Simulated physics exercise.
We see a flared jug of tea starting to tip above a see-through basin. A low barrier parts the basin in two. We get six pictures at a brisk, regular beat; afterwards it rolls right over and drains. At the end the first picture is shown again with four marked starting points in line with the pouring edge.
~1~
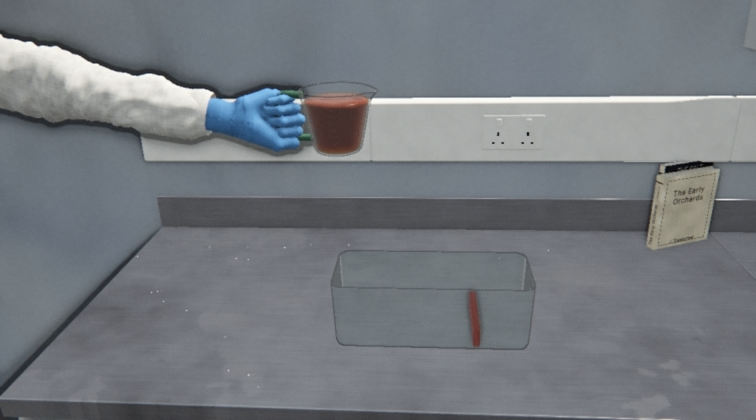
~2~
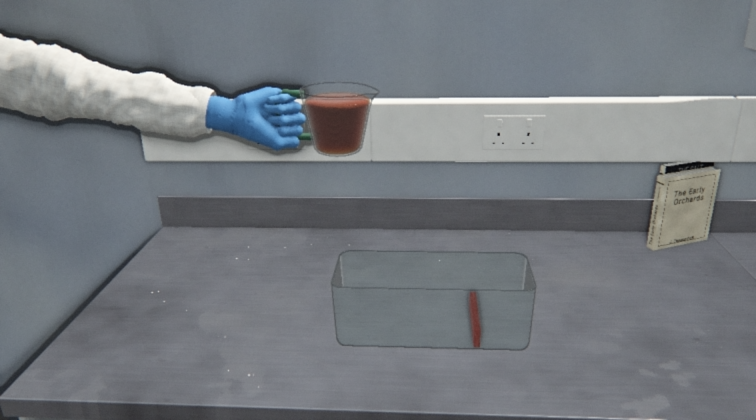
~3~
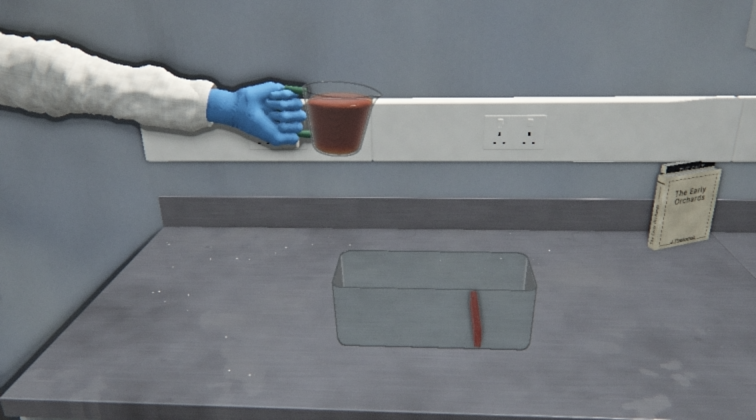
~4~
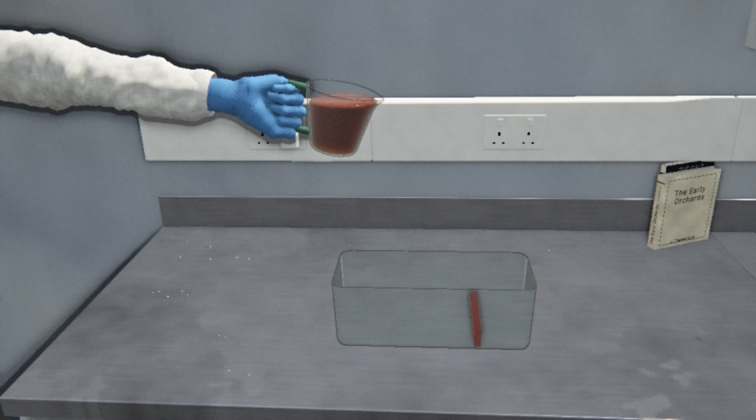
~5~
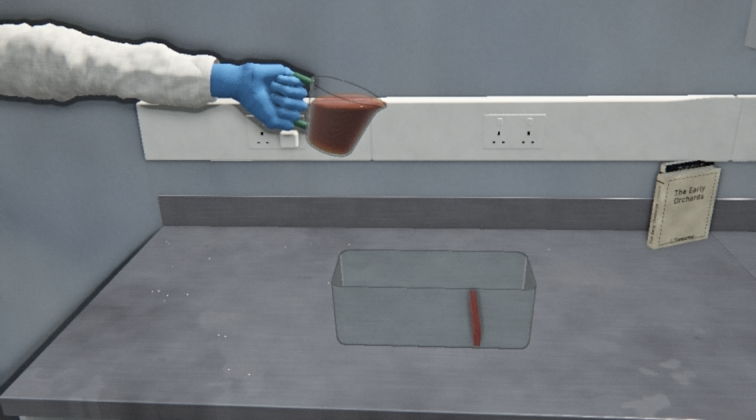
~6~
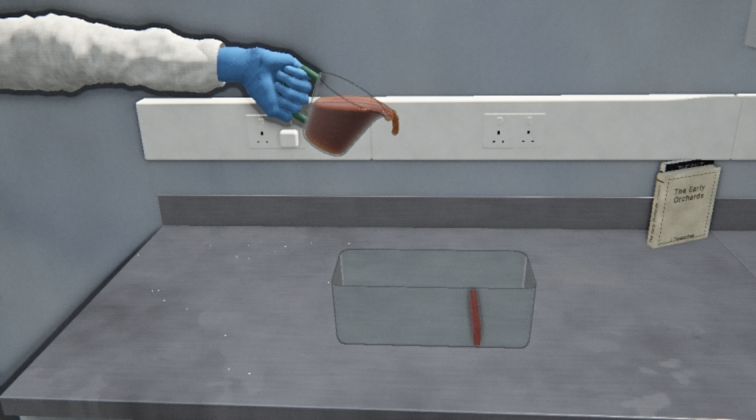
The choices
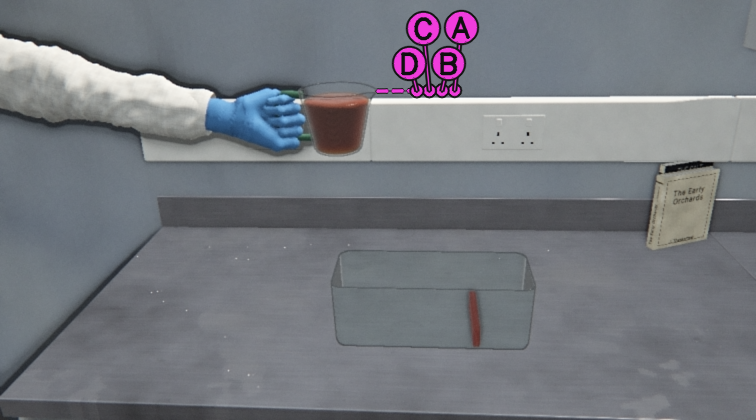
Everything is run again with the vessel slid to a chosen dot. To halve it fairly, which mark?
The answer is dot D.
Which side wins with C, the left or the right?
More ends on the right.
On the marked copy, A at (454, 90); B at (442, 90); C at (429, 90); D at (416, 90).
If A is chosen, about 36 % ends left of the wall and 59 % right of it; 5 % is lost outside.
If B is chosen, about 27 % ends left of the wall and 69 % right of it; 4 % is lost outside.
If C is chosen, about 31 % ends left of the wall and 66 % right of it.
If D is chosen, about 50 % ends left of the wall and 48 % right of it.
